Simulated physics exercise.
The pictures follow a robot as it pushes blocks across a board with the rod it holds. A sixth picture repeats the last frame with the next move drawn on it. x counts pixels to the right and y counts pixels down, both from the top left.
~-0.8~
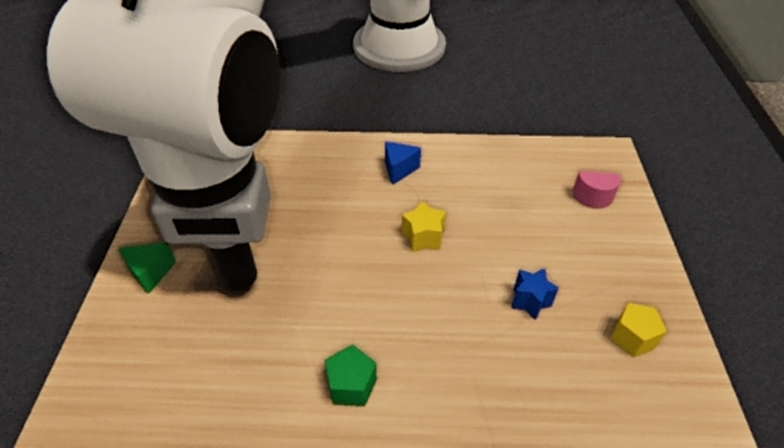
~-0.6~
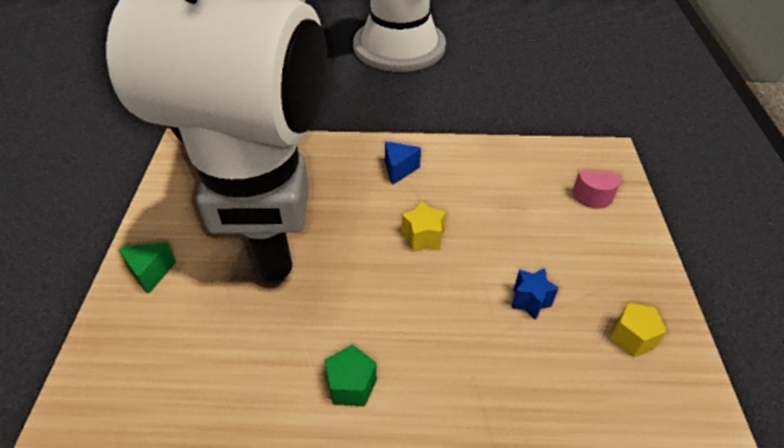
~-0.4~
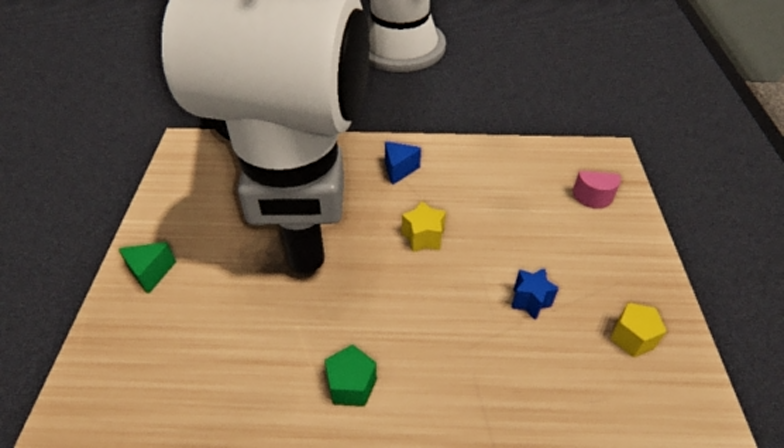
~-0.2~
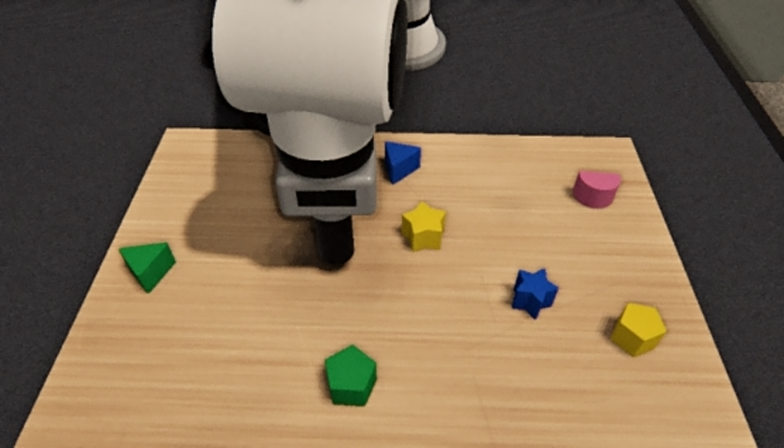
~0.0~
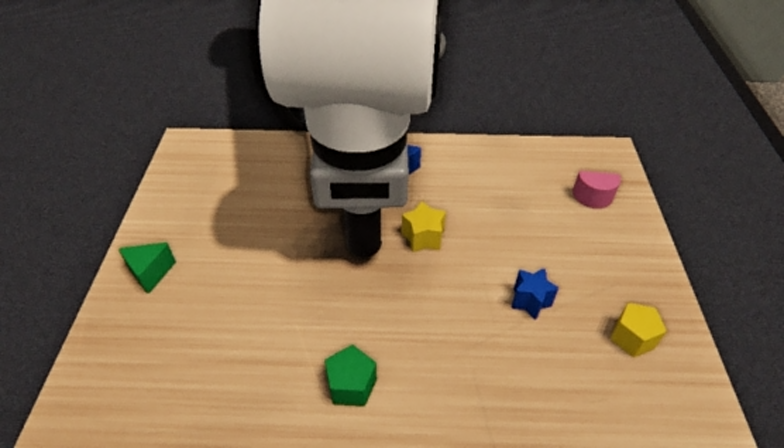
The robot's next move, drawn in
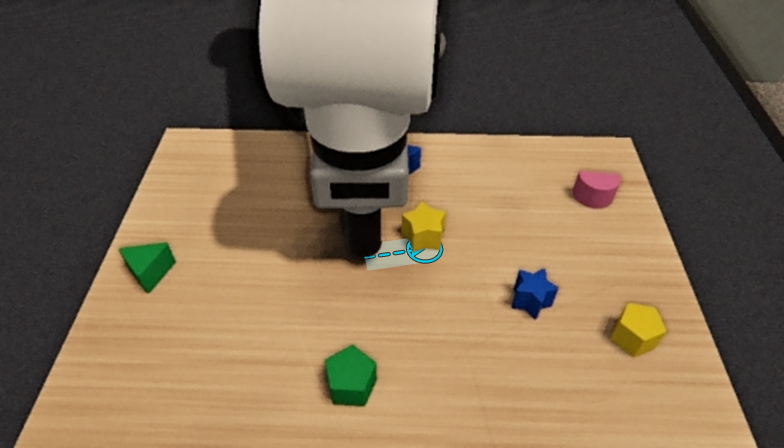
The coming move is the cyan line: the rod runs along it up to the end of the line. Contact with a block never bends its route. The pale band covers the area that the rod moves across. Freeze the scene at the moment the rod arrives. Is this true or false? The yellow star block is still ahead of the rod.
The claim holds.
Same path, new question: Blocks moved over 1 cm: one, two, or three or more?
Count: 1.
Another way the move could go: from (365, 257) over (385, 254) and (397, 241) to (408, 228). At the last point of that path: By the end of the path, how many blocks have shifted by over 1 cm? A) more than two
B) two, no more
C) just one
That would be C.
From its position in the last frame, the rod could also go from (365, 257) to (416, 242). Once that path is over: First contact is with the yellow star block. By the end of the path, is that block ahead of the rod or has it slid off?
Looking at the end of the path, the yellow star block is still being driven ahead.
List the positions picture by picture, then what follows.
Lower end of the rod at (240, 277), tops of blocks, yellow star block at (425, 218), in the first picture.
Rod at (275, 268), blocks as before, in the second picture.
Rod at (307, 259), blocks as before, in the third picture.
Rod at (337, 252), blocks as before, in the fourth picture.
Rod at (364, 245), yellow star block at (425, 218), in the fifth picture.
The drawn path runs in a line from (365, 257) to (425, 249).
What follows on the original path. Halfway along, rod at (395, 240); nothing pushed yet.
At the end, rod at (425, 236); yellow star block at (446, 211), turned 25° anticlockwise.
